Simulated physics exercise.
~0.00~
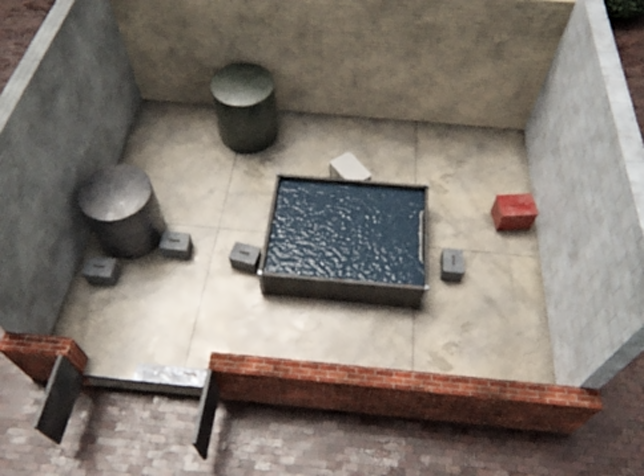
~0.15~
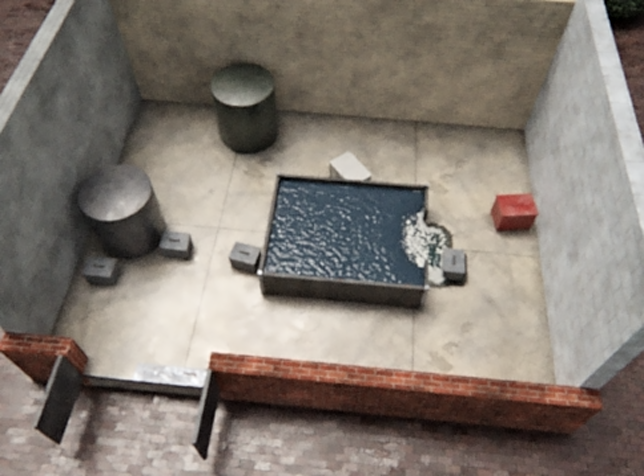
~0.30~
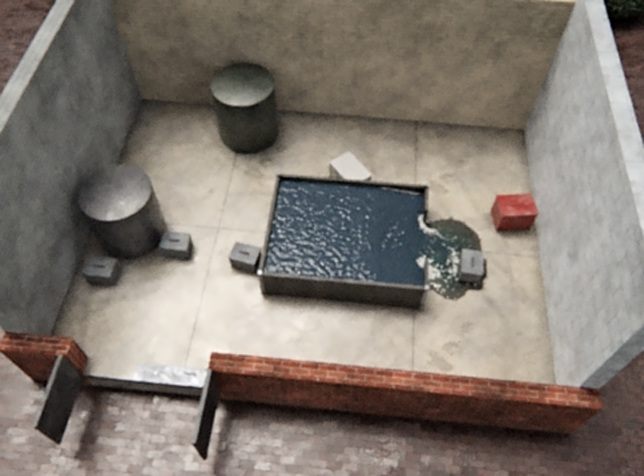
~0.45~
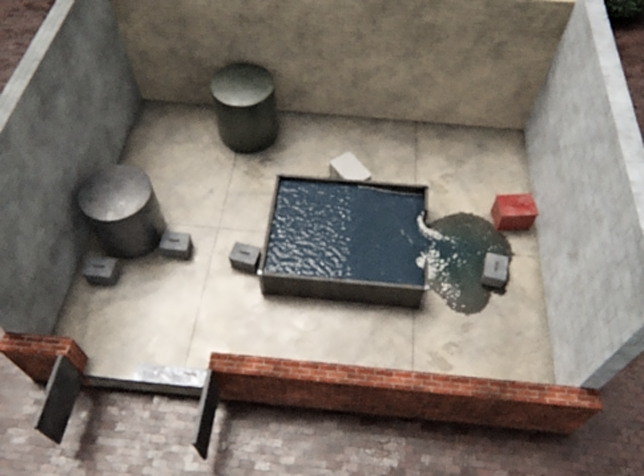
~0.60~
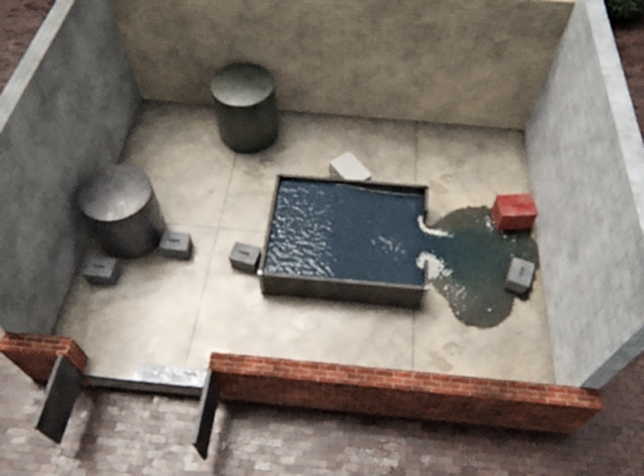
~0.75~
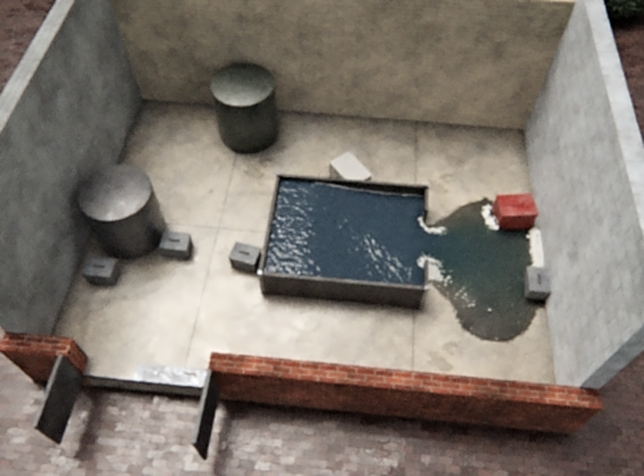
To begin with, a walled yard holds a raised tank of dark water, with drums, small grey crates and a red chest around it. Water then bursts through the tank's right side and spreads across the floor, pushing one grey crate rightward to the wall, while the red chest stays put.
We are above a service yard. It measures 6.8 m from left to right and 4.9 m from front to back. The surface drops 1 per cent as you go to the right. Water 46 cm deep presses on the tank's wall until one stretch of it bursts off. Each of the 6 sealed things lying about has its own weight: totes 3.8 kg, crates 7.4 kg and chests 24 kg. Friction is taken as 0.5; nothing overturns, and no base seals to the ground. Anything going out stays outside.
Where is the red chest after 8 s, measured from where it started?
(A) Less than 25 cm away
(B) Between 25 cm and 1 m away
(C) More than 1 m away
Answer: C.
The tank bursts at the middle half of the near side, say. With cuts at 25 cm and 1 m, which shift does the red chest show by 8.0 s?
In that scenario the red chest would have shifted only slightly.
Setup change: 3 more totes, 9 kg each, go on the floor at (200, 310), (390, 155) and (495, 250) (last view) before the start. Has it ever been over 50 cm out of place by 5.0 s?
From first to last: Does not reach it, does not reach it, surpasses it.
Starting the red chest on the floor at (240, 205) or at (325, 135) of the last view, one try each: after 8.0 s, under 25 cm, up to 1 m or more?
From the first place it is barely disturbed; from the second it is barely disturbed.
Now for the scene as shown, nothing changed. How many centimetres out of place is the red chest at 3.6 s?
Roughly 150 cm.
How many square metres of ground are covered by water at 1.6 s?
Somewhere about 9.5 m2, give or take.
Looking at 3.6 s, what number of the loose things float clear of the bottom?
Tally: 1 of them.
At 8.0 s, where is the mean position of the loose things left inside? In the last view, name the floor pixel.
Mean position: Approximately (237, 232).
After 1.6 s the red chest is near (516, 174), 0.6 m from its start, aground; 0 of 6 are out; 1 afloat.
After 3.6 s the red chest is near (450, 134), 1.7 m from its start, aground; 0 of 6 are out; 1 afloat.
After 5.6 s the red chest is near (435, 138), 1.7 m from its start, aground; 0 of 6 are out; 0 afloat.
After 8.0 s the red chest is near (435, 138), 1.7 m from its start, aground; 0 of 6 are out; 4 afloat.
